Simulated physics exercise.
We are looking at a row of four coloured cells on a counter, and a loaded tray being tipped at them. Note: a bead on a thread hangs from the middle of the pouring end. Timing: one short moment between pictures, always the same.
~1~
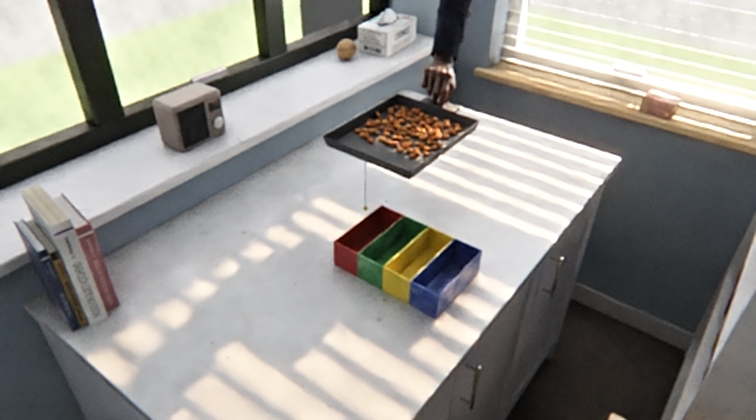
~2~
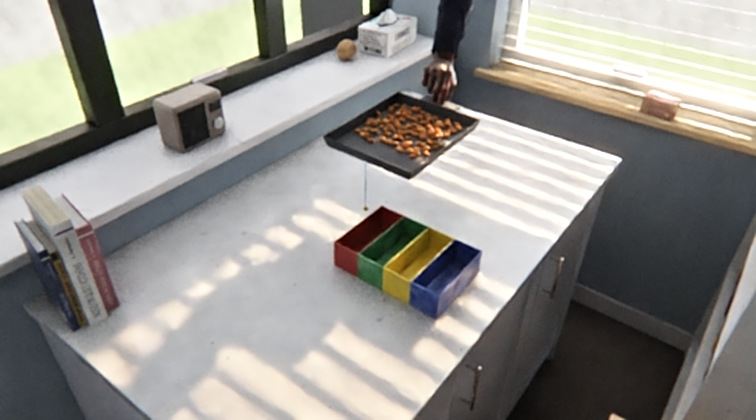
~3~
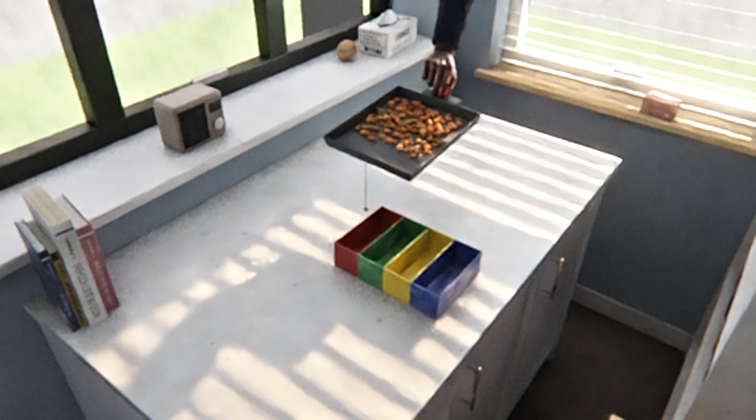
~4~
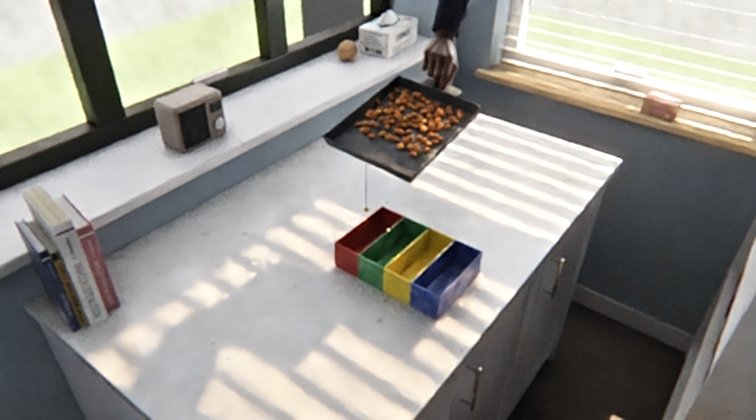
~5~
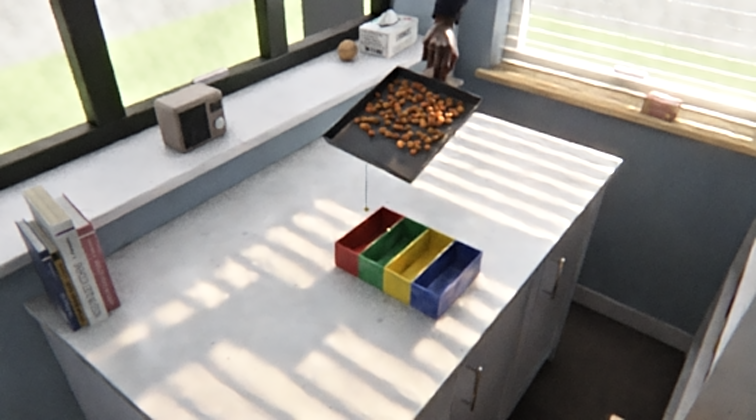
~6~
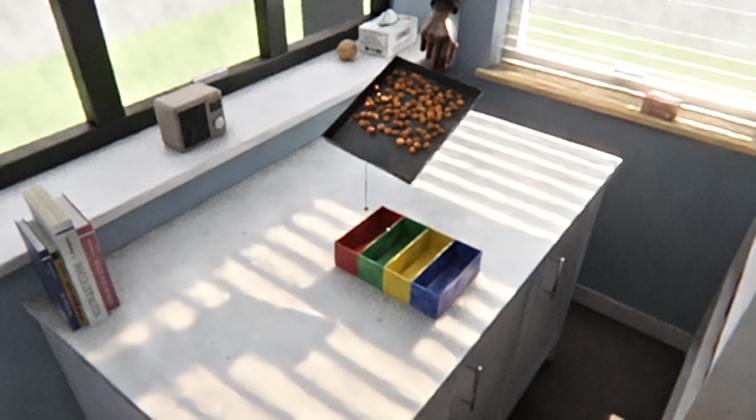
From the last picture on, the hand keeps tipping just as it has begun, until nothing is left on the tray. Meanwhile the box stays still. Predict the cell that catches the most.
I would say the green one.
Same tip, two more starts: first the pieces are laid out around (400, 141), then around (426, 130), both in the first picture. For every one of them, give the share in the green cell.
Roughly 60 and 60 percent, in that order.
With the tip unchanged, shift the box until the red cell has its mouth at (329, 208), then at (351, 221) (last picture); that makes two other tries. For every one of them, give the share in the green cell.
That makes 10 per cent, followed by 30 per cent.
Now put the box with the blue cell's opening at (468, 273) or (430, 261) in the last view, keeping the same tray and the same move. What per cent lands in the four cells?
Roughly 70 %, then roughly 100 %.
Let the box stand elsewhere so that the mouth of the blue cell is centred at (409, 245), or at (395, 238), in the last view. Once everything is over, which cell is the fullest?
The first placement favours that yellow cell, while the second favours the cell in blue.
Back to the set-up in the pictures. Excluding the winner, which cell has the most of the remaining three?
Next after the leader comes that red cell.
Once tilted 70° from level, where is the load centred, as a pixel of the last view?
Look close to (388, 169) in the last picture.
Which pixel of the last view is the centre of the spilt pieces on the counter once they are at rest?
Roughly at (314, 254).
Shortly afterwards, tray tipped steeply; the bulk on the tray; a little falling or outside the box.
Next, tray tipped past a quarter turn; a little on the tray; near half in the green cell; near a quarter in the red cell; a little in the yellow cell; near a quarter falling or outside the box.
Some moments later, tray tipped past a quarter turn; near half in the green cell; near a quarter in the red cell; a little in the yellow cell; a little falling or outside the box.
In the end, tray tipped past a quarter turn; near half in the green cell; near a quarter in the red cell; a little in the yellow cell; none at all in the blue cell; a little outside the box.
